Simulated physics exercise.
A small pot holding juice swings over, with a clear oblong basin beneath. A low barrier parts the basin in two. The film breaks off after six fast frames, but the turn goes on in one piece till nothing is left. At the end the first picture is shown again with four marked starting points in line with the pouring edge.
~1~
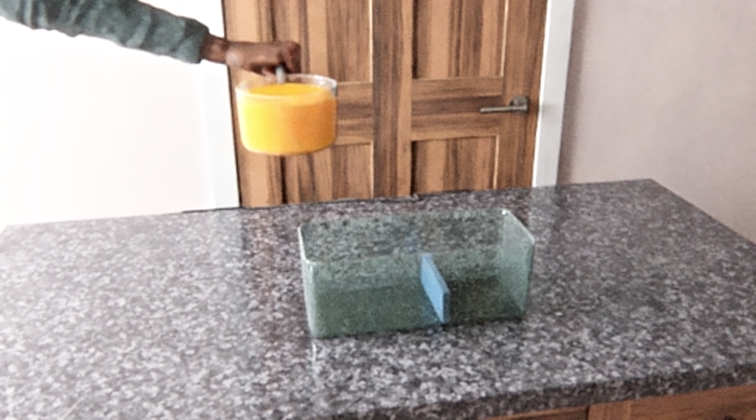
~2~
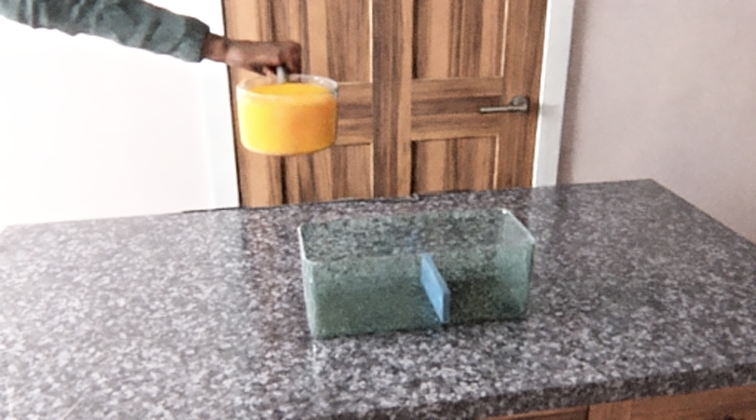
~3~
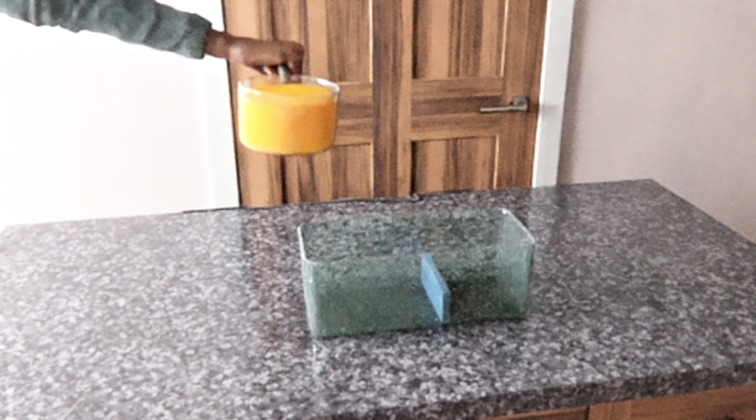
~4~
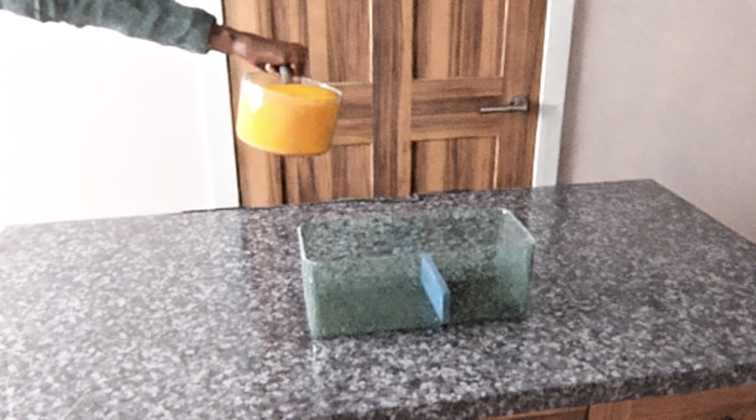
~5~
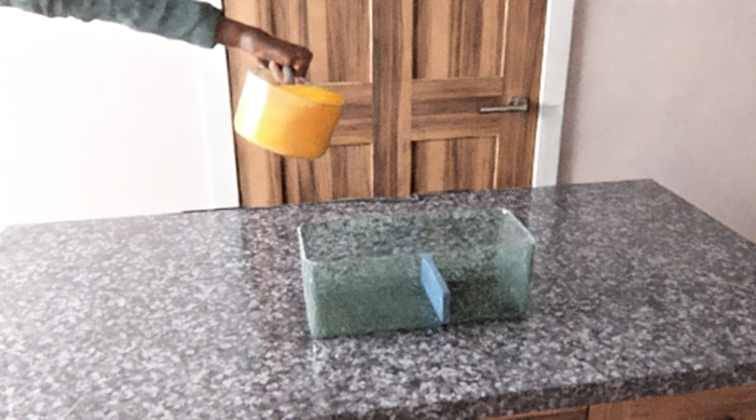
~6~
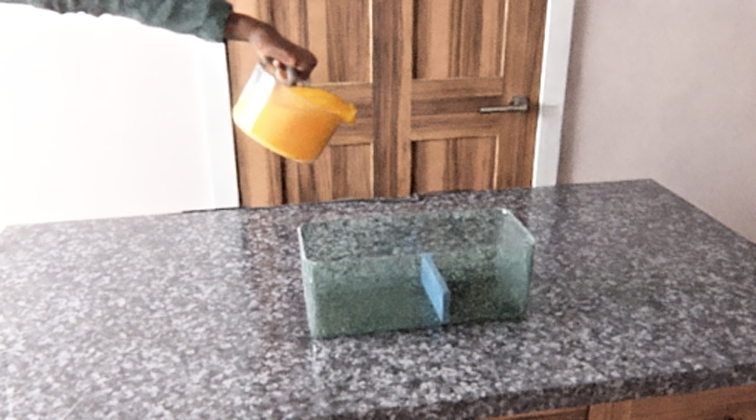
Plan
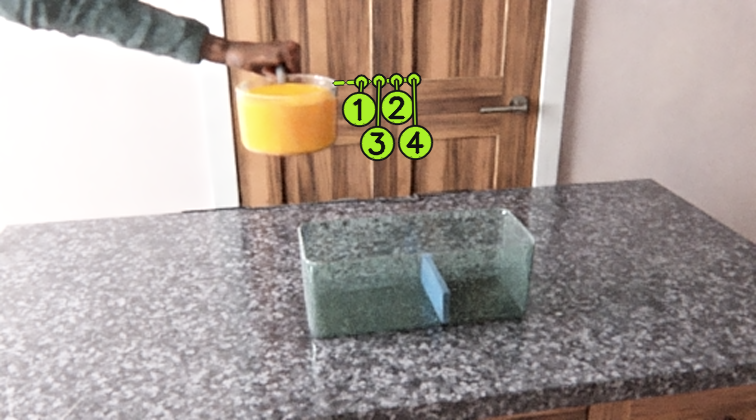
Hand tilting a clear pot of orange juice rightward above a divided glass basin, juice starting over the lip.
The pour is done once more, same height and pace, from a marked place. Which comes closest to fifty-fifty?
Place 3.
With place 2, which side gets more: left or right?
More ends on the right.
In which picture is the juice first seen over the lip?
Picture 5.
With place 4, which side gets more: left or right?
More ends on the right.
On the marked copy, 1 at (361, 82); 2 at (396, 80); 3 at (379, 81); 4 at (413, 79).
For place 1, about 80 % ends left of the wall and 17 % right of it; 3 % is lost outside.
For place 2, about 29 % ends left of the wall and 70 % right of it.
For place 3, about 48 % ends left of the wall and 51 % right of it.
For place 4, about 9 % ends left of the wall and 90 % right of it.
